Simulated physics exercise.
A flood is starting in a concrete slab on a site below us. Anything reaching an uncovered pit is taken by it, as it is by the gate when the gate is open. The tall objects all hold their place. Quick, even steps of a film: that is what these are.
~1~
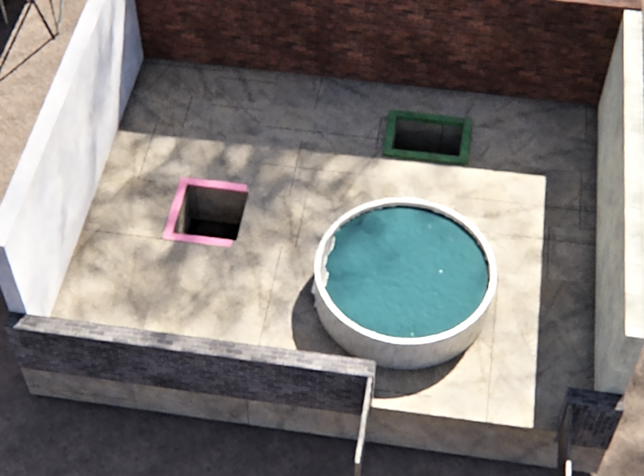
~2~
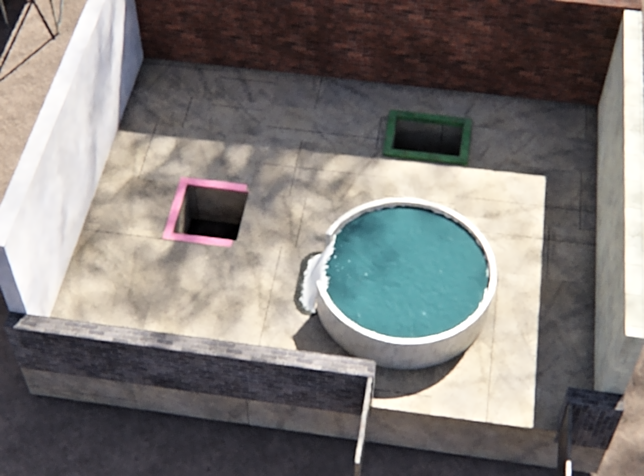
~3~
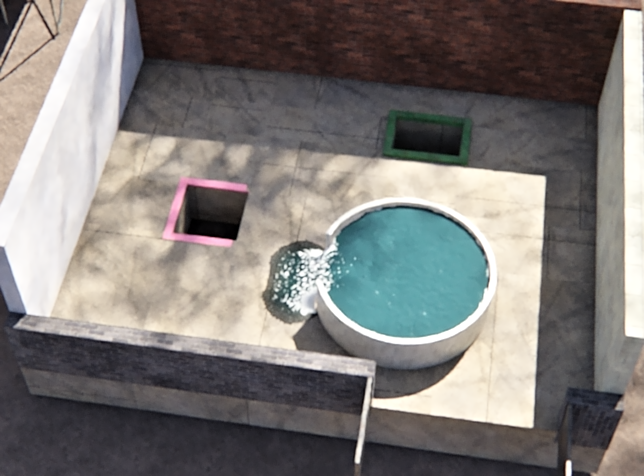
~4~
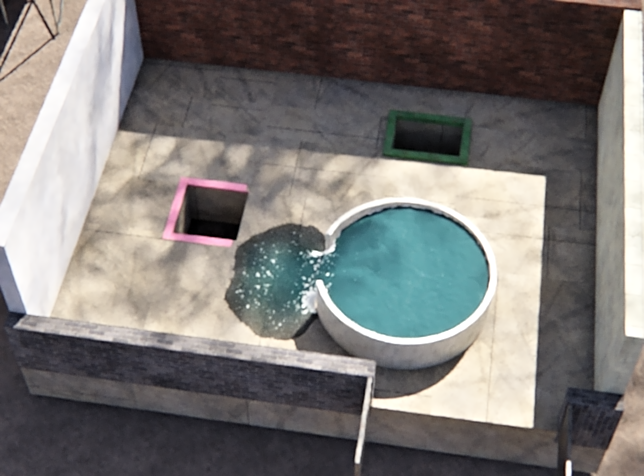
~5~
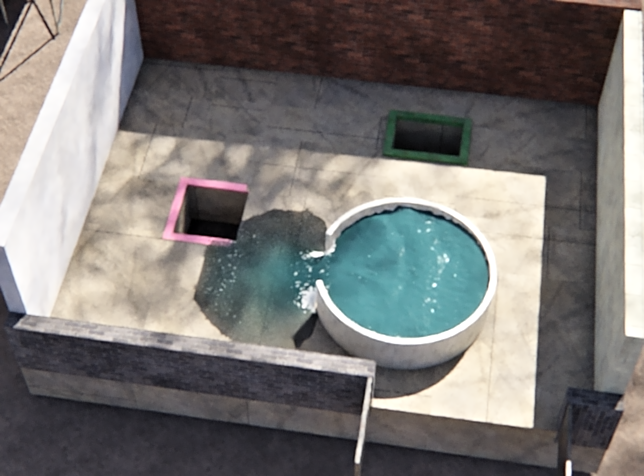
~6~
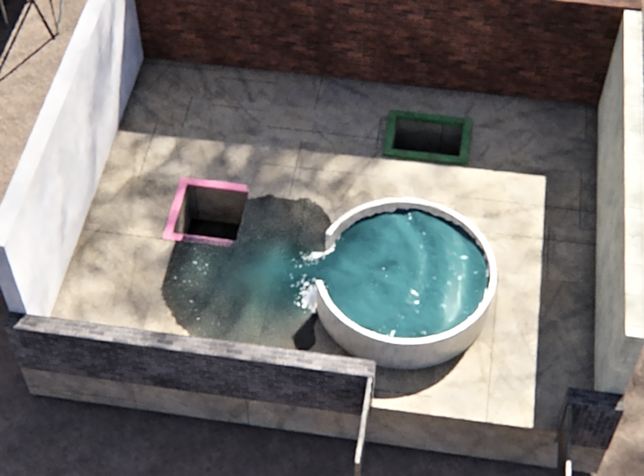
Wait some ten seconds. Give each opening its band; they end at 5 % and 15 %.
Gate: Smaller than five per cent; pink pit: Greater than fifteen per cent; green pit: Smaller than five per cent.
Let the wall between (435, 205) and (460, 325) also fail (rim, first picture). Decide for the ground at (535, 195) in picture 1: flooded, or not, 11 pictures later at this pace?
It would be soaked.
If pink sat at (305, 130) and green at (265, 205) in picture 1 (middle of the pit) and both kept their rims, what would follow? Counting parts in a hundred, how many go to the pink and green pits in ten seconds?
The pink pit takes around 8 percent, while the green pit takes around 6 percent.
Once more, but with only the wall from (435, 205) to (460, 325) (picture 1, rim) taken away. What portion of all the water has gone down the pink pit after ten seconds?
Roughly 2 per cent goes to the pink pit.
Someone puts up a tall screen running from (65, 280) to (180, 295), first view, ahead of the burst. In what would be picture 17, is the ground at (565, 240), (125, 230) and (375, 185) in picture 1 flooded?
One after the other: Not flooded, flooded, clear.
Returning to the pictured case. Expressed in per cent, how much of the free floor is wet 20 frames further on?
About 30 percent.
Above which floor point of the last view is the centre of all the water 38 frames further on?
Centre: Close to (257, 251).
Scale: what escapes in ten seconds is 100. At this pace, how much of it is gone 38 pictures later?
Estimate: 70 %.
A moment on, water covers 25 % of the floor; the gate 0 %, the pink pit 3 %, the green pit 0 %.
Next, water covers 25 % of the floor; the gate 0 %, the pink pit 7 %, the green pit 0 %.
Then, water covers 30 % of the floor; the gate 0 %, the pink pit 12 %, the green pit 0 %.
Later, water covers 45 % of the floor; the gate 0 %, the pink pit 19 %, the green pit 0 %.
In the end, water covers 65 % of the floor; the gate 0 %, the pink pit 26 %, the green pit 0 %.
